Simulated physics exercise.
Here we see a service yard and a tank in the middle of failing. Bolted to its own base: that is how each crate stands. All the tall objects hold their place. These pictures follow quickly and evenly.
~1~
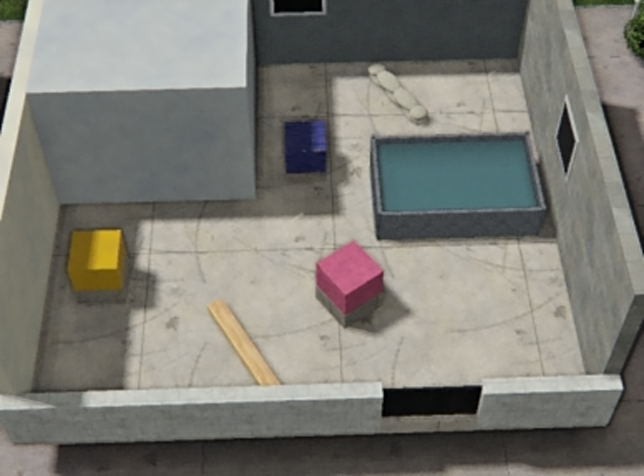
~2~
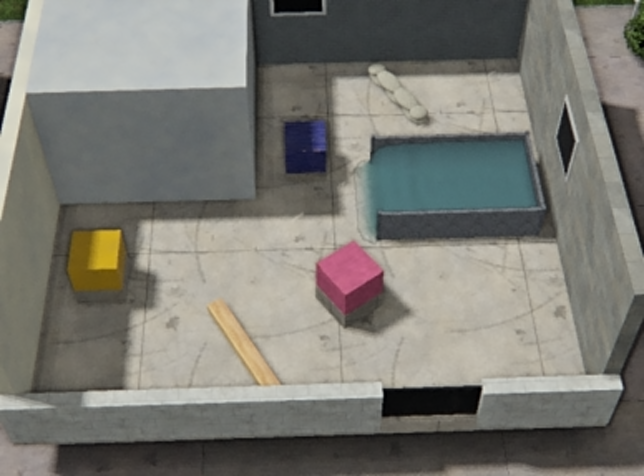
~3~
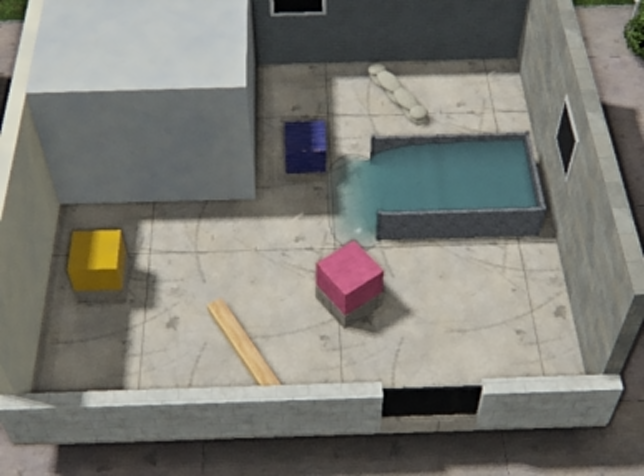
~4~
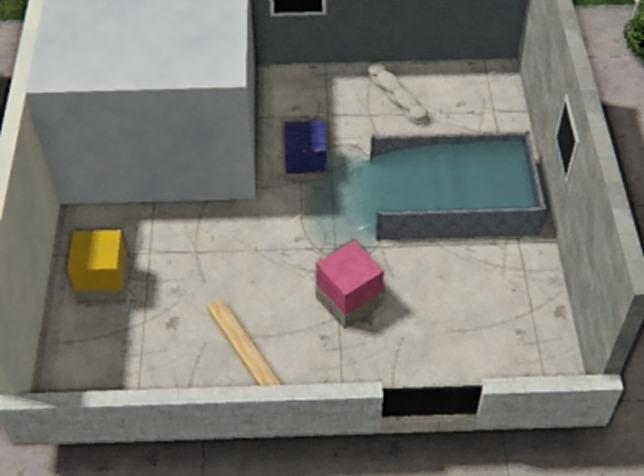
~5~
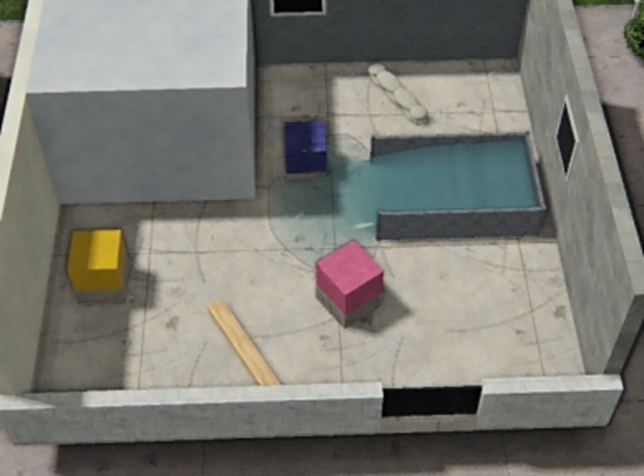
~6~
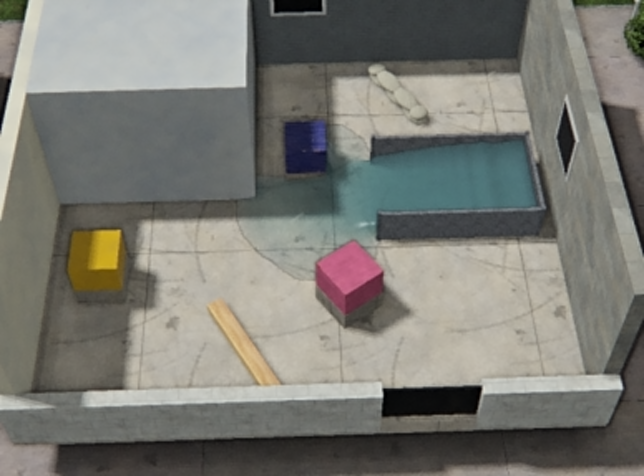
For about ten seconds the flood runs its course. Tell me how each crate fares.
As I see it, the pink crate is out of reach; the yellow crate is out of reach; the blue crate is within reach.
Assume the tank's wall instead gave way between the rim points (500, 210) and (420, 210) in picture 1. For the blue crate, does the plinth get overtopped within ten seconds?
In that case the blue crate is never flooded.
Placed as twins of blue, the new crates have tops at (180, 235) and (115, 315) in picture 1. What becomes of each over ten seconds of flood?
In the listed order, the first crate gets reached while the second remains untouched.
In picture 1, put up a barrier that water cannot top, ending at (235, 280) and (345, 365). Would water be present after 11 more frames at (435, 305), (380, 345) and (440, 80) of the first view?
As listed: Free of water, clear, clear.
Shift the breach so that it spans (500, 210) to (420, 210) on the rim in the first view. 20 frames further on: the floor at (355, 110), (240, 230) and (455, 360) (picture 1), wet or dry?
The first comes out untouched, the second untouched, the third soaked.
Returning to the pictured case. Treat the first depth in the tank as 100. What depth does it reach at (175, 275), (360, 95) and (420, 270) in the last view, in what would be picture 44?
Taking the places in turn, I get roughly 18, 14 and 0 percent.
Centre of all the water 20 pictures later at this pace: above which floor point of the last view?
The water centres close to (289, 216).
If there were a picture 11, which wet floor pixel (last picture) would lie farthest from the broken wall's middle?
Pixel estimate: (113, 222).
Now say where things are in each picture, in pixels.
In the first picture, still water in the tank at (455, 175).
In the second picture, water pours out at (377, 193) and has run to (371, 238).
In the third picture, water pours out at (377, 194) and has run to a hidden place.
In the fourth picture, water pours out at (377, 195) and has run to (328, 251).
In the fifth picture, the front is at (276, 224), out from the gap at (377, 195).
In the sixth picture, water pours out at (377, 195) and has run to (243, 222).
A moment on, water covers 25 % of the floor; the pink crate water round its plinth, the yellow crate not reached, the blue crate water round its plinth.
Next, water covers 40 % of the floor; the pink crate water round its plinth, the yellow crate water round its plinth, the blue crate water round its plinth.
Then, water covers 55 % of the floor; the pink crate water round its plinth, the yellow crate water round its plinth, the blue crate water round its plinth.
Later, water covers 70 % of the floor; the pink crate water round its plinth, the yellow crate water round its plinth, the blue crate water round its plinth.
In the end, water covers 90 % of the floor; the pink crate stayed above the water, the yellow crate stayed above the water, the blue crate was topped.
